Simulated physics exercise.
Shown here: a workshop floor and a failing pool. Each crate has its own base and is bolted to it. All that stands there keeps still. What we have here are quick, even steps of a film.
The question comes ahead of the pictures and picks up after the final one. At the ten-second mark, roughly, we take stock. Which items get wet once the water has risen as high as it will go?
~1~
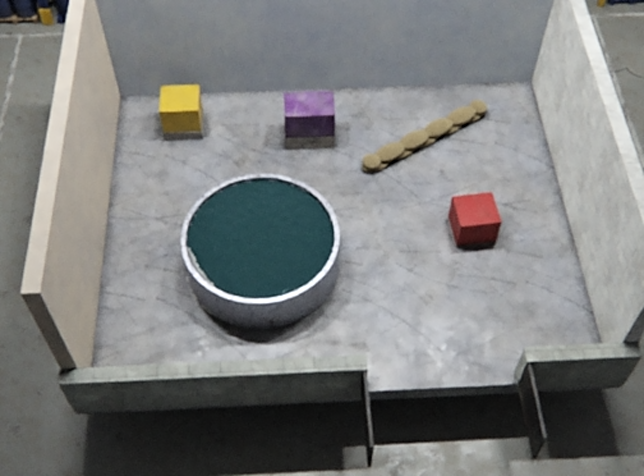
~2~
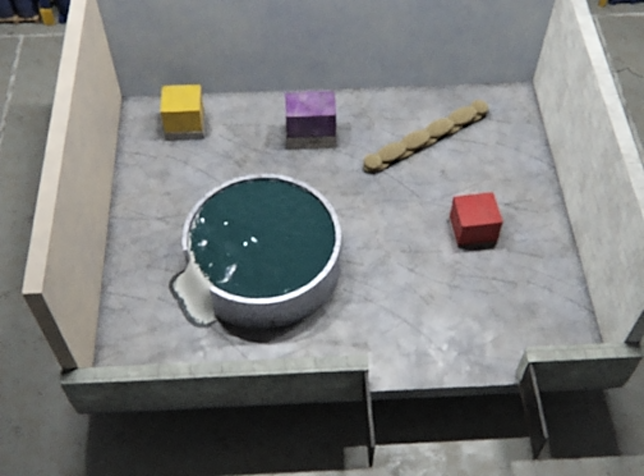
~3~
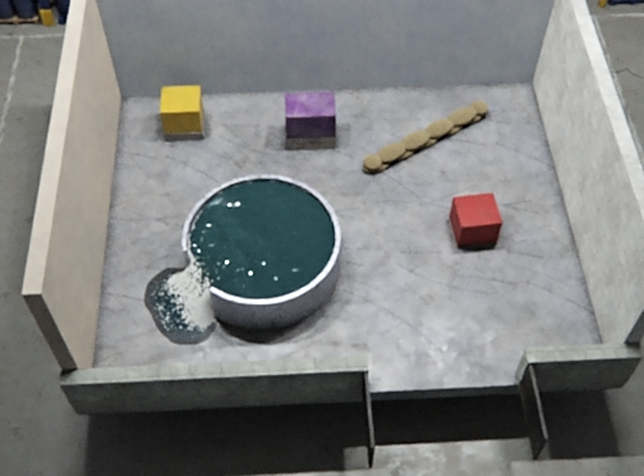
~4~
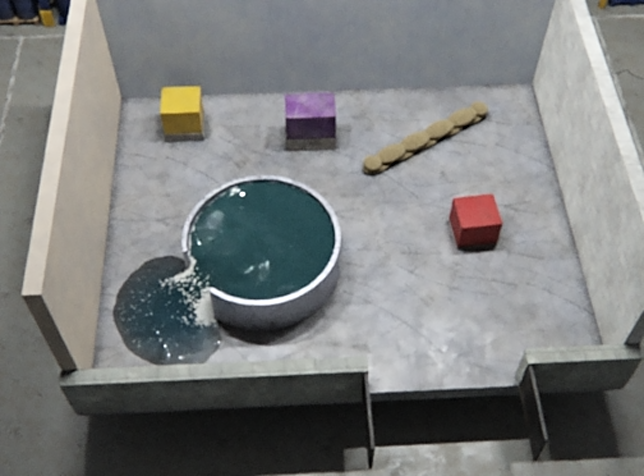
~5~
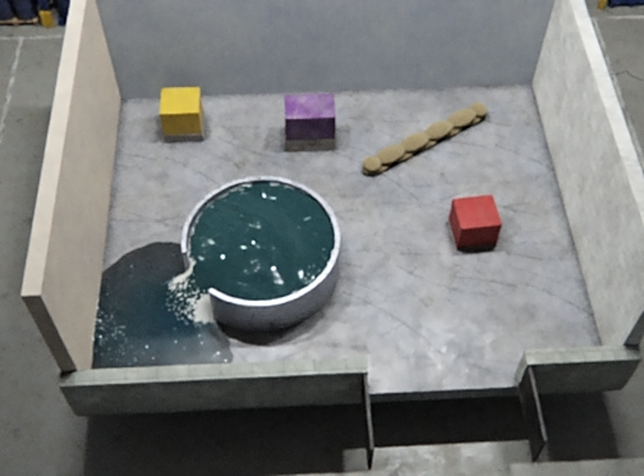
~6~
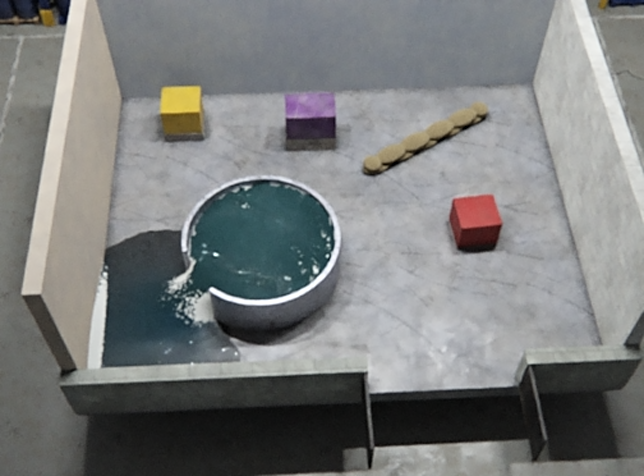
One by one: The purple crate is protected by its plinth; the yellow crate is protected by its plinth; the red crate is not protected by its plinth.
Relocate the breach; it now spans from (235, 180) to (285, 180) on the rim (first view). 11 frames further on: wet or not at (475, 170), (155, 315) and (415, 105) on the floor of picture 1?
In sequence: Untouched, untouched, inundated.
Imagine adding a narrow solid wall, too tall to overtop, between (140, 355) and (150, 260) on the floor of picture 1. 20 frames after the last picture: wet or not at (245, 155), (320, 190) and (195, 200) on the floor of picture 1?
Taking the three spots in order: Soaked, spared, soaked.
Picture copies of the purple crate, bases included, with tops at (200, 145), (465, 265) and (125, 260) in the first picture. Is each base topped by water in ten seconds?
Crate one avoids the flood; crate two avoids the flood; crate three is touched by the flood.
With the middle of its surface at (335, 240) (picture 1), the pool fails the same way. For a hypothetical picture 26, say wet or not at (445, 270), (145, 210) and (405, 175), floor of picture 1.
As listed: Not flooded, flooded, no water.
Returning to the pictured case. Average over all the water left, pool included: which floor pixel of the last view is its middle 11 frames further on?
At about (218, 288).
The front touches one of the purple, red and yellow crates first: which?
My pick is the crate marked yellow.
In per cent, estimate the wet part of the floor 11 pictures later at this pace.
Around 20 percent of it.
A moment on, water covers 10 % of the floor; the purple crate not reached, the yellow crate not reached, the red crate not reached.
Next, water covers 20 % of the floor; the purple crate not reached, the yellow crate not reached, the red crate not reached.
Then, water covers 40 % of the floor; the purple crate not reached, the yellow crate water round its plinth, the red crate not reached.
Later, water covers 75 % of the floor; the purple crate water round its plinth, the yellow crate water round its plinth, the red crate water round its plinth.
In the end, water covers 100 % of the floor; the purple crate stayed above the water, the yellow crate stayed above the water, the red crate was topped.
